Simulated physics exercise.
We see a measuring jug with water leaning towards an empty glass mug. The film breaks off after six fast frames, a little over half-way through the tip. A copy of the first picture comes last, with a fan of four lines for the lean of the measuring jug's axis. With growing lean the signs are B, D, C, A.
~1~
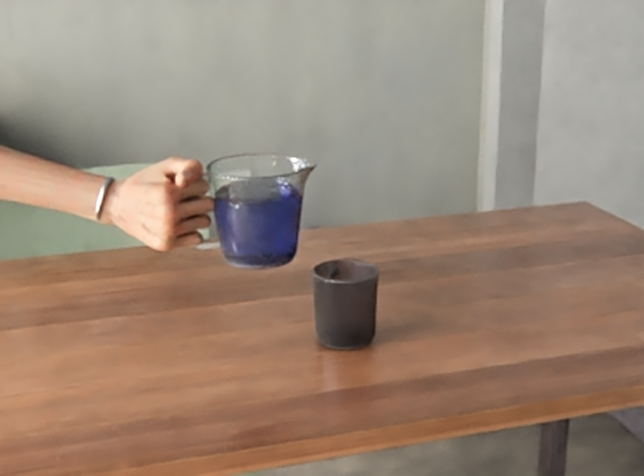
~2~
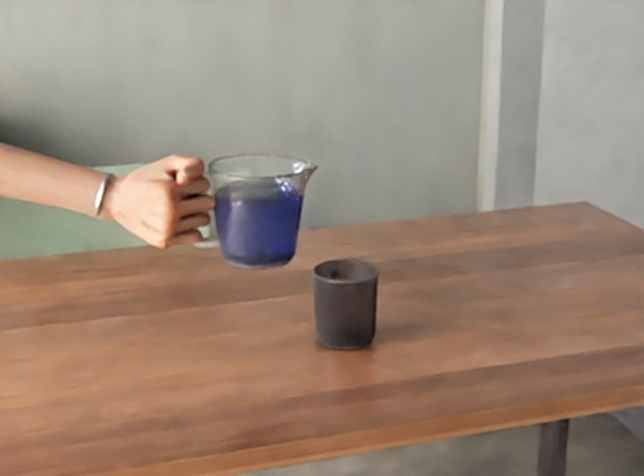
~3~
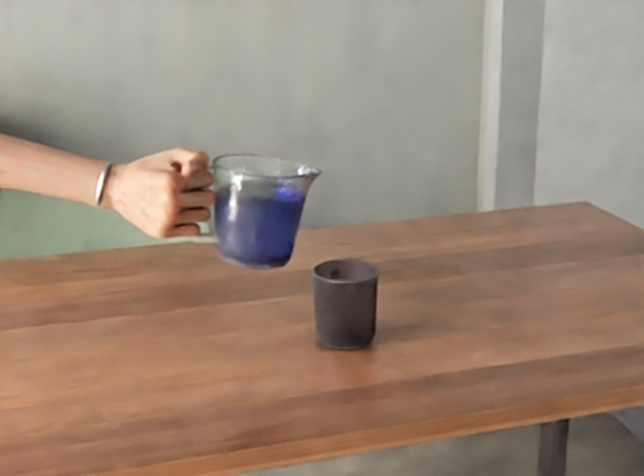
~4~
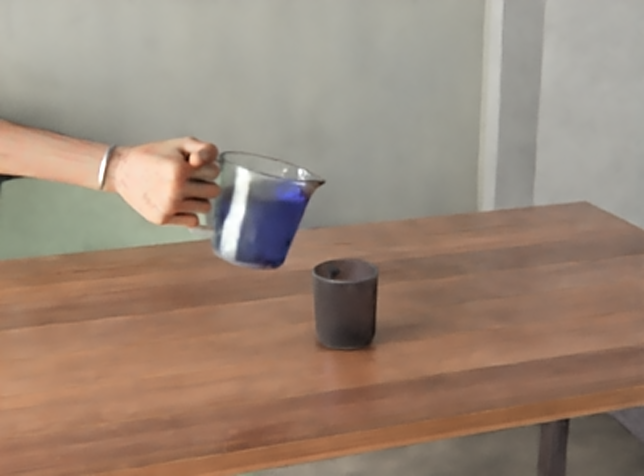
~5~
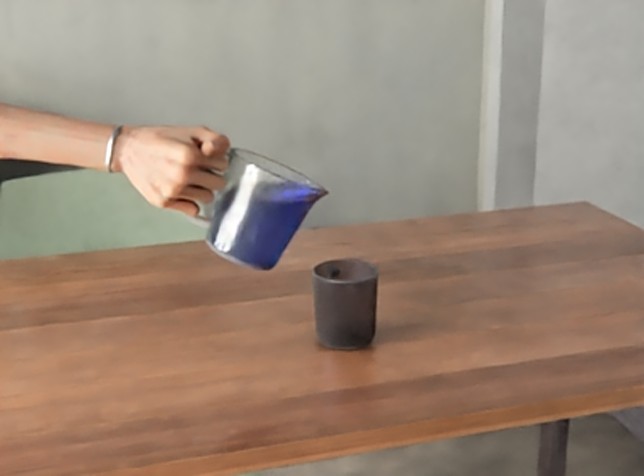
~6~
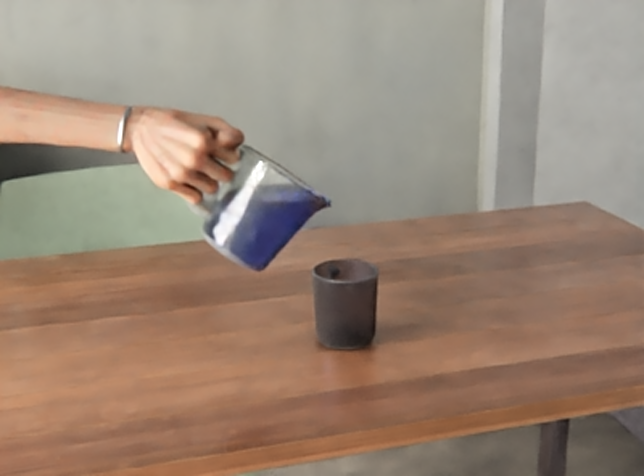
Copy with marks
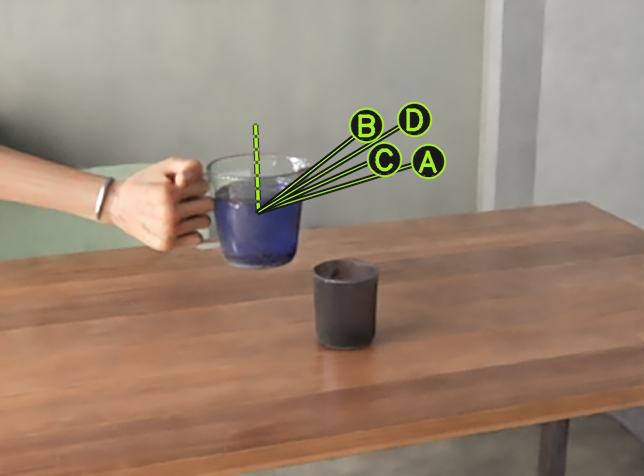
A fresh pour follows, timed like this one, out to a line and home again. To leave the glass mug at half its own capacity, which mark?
Go for B.
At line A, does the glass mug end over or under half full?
Over.
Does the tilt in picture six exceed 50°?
No, it does not.
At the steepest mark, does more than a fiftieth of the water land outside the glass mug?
Yes, it does.
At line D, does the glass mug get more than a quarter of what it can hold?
Yes.
In lime, A at (412, 165); B at (353, 137); C at (367, 163); D at (399, 126).
With A, the glass mug ends with about 85 % of what it can hold; 22 % of the water is spilt.
With B, the glass mug ends with about 53 % of what it can hold.
With C, the glass mug ends with about 81 % of what it can hold; 13 % of the water is spilt.
With D, the glass mug ends with about 73 % of what it can hold; 4 % of the water is spilt.
